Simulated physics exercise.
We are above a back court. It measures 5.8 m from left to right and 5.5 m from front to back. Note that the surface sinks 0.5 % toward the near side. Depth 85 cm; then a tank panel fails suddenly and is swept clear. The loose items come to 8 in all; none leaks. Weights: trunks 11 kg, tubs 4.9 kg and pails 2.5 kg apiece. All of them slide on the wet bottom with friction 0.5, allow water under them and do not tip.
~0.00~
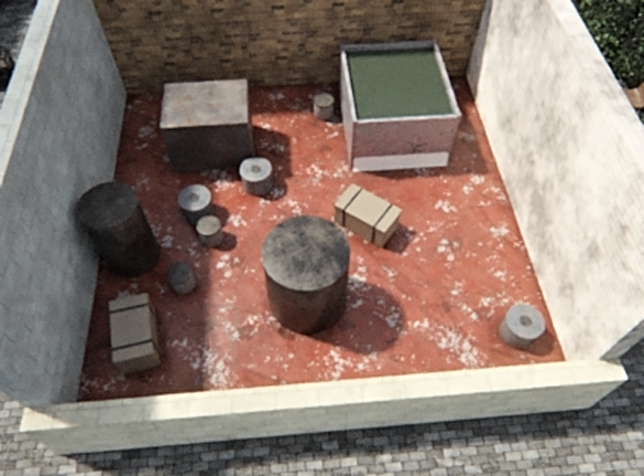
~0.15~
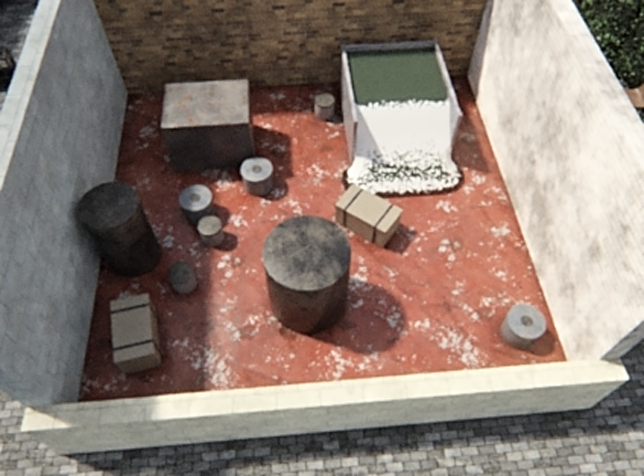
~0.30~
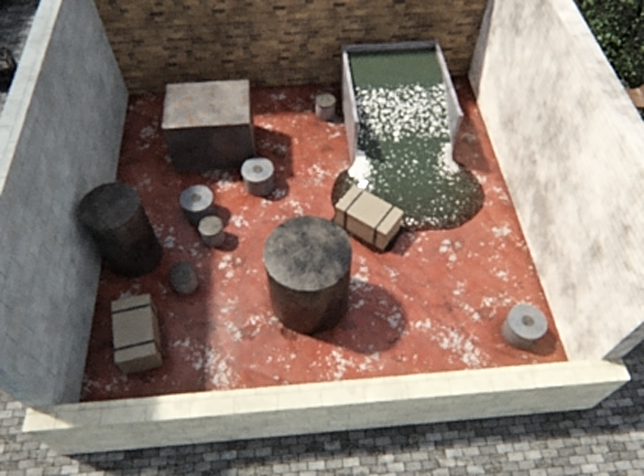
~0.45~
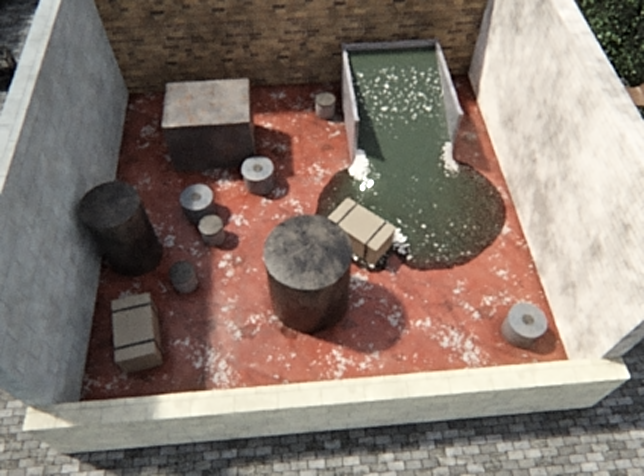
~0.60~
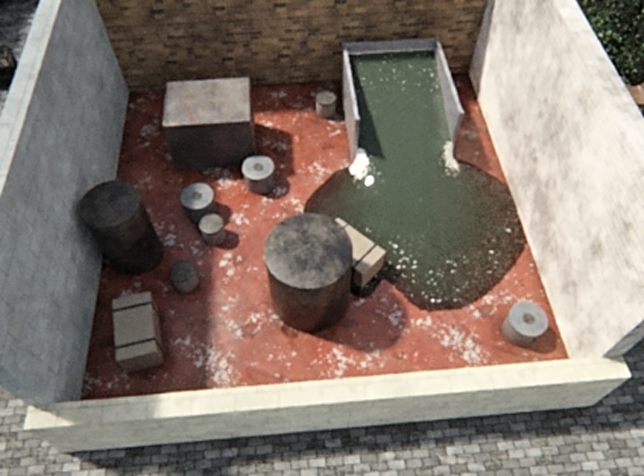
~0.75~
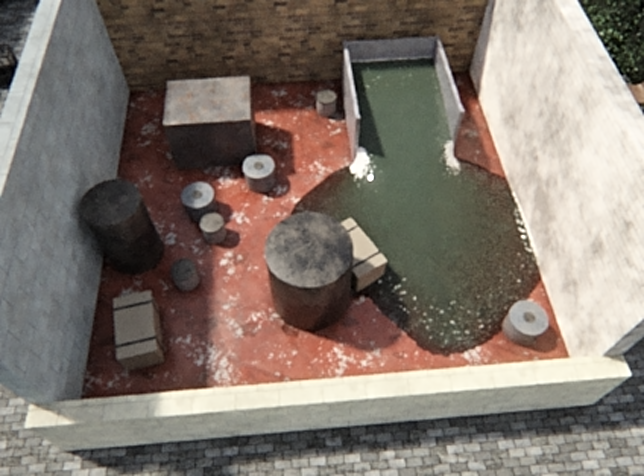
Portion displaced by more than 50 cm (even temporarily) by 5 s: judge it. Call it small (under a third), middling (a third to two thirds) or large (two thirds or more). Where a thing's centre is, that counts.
Middling, a third to two thirds.
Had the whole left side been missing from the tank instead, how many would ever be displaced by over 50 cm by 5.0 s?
In that case the number is 6.
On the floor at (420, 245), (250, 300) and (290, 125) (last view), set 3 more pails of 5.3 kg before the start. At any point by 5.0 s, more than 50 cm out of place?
First goes beyond, second stays inside, third stays inside.
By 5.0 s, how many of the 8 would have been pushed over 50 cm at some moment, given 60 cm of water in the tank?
Then 4.
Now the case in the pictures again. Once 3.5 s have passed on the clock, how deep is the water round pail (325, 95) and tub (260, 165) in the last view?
Around 0 cm and 1 cm.
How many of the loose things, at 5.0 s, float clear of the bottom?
I get 6.
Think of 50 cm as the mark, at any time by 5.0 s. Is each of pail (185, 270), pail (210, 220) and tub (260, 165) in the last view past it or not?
Listed in sequence: Higher; higher; lower for the last.
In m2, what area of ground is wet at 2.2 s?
My estimate is roughly 18 m2.
After 1.1 s 1 of 8 are over 50 cm from their spots; 1 afloat.
After 2.2 s 2 of 8 are over 50 cm from their spots; 2 afloat.
After 3.5 s 4 of 8 are over 50 cm from their spots; 4 afloat.
After 5.0 s 4 of 8 are over 50 cm from their spots, and 5 have been at some point; 6 afloat.
